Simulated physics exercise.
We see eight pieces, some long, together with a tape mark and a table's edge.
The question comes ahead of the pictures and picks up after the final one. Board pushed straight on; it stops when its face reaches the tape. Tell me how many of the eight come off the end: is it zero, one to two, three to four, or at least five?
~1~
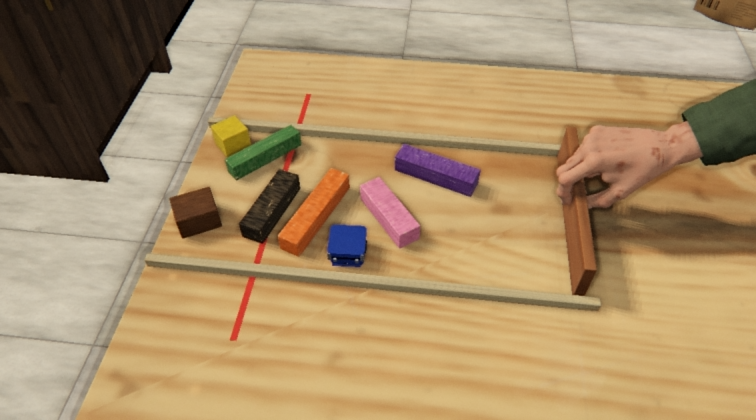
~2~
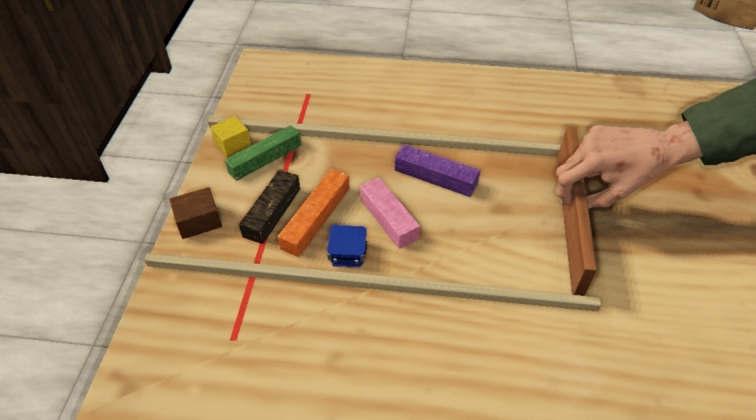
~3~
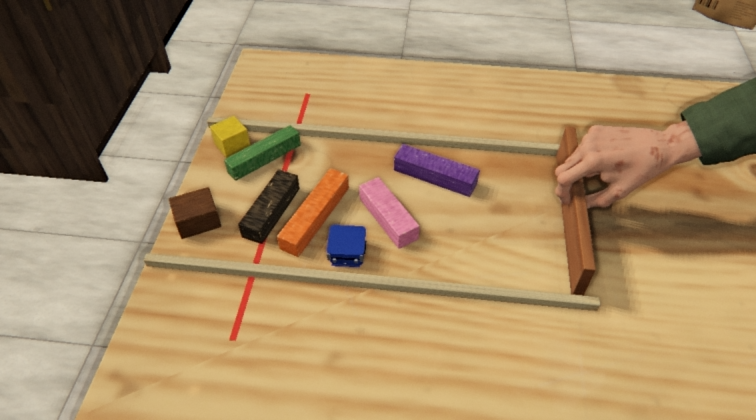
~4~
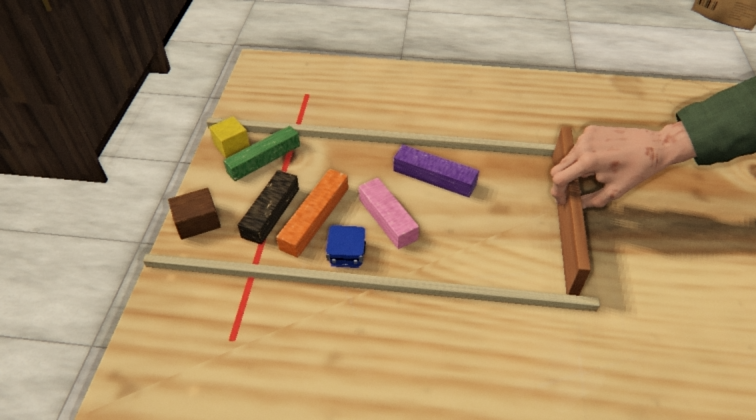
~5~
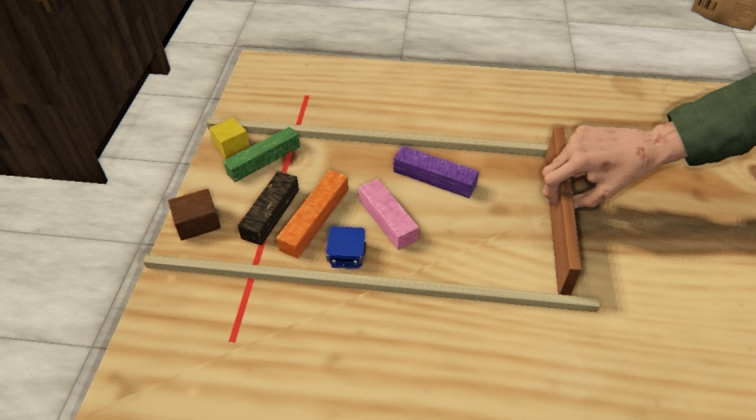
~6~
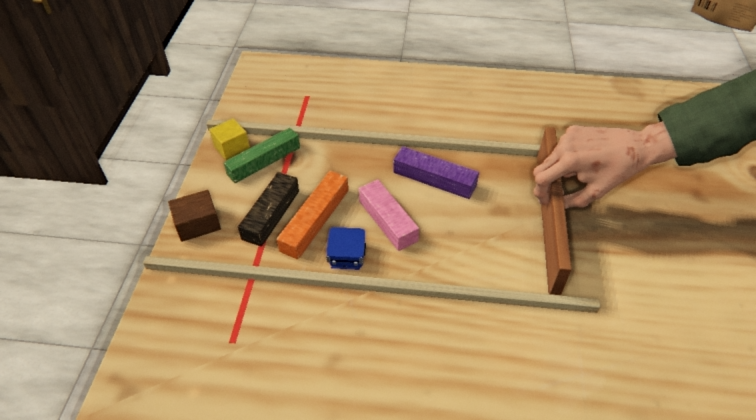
The ones that fall? One or two of them, I think.
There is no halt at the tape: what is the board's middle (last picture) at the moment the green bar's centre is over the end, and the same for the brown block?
(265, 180) and then (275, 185), give or take.
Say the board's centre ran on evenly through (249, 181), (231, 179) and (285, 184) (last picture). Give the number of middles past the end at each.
Place by place, 3, 4 and 1.
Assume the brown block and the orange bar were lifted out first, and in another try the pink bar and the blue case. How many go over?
1 in the first try, 1 in the second.
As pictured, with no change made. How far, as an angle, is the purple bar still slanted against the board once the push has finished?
Misalignment: Close to 60°.
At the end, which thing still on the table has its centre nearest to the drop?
That would be the brown block.
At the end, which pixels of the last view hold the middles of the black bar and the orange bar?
The black bar ends at (209, 203) and the orange bar at (229, 209).
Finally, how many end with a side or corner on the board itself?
3 of them.
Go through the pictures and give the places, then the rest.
Brown block (196, 213); yellow block (231, 137); green bar (264, 152); board (575, 206); tape (278, 196), in the first picture.
Yellow block (231, 137); blue case (348, 247), in the second picture.
Green bar (264, 152); orange bar (315, 211), in the third picture.
Brown block (195, 213); pink bar (388, 213), in the fourth picture.
Yellow block (230, 139); purple bar (435, 172), in the fifth picture.
Brown block (195, 215); yellow block (230, 140); green bar (263, 155); board (552, 206); tape (276, 198), in the sixth picture.
Soon after, none off yet; brown block at rest near (195, 215); yellow block at rest near (230, 140); green bar at rest near (263, 155).
Then, none off yet; brown block at rest near (195, 215); yellow block at rest near (230, 140); green bar moving near (259, 154).
At rest, the number that fall off is one or two; fallen, yellow block.
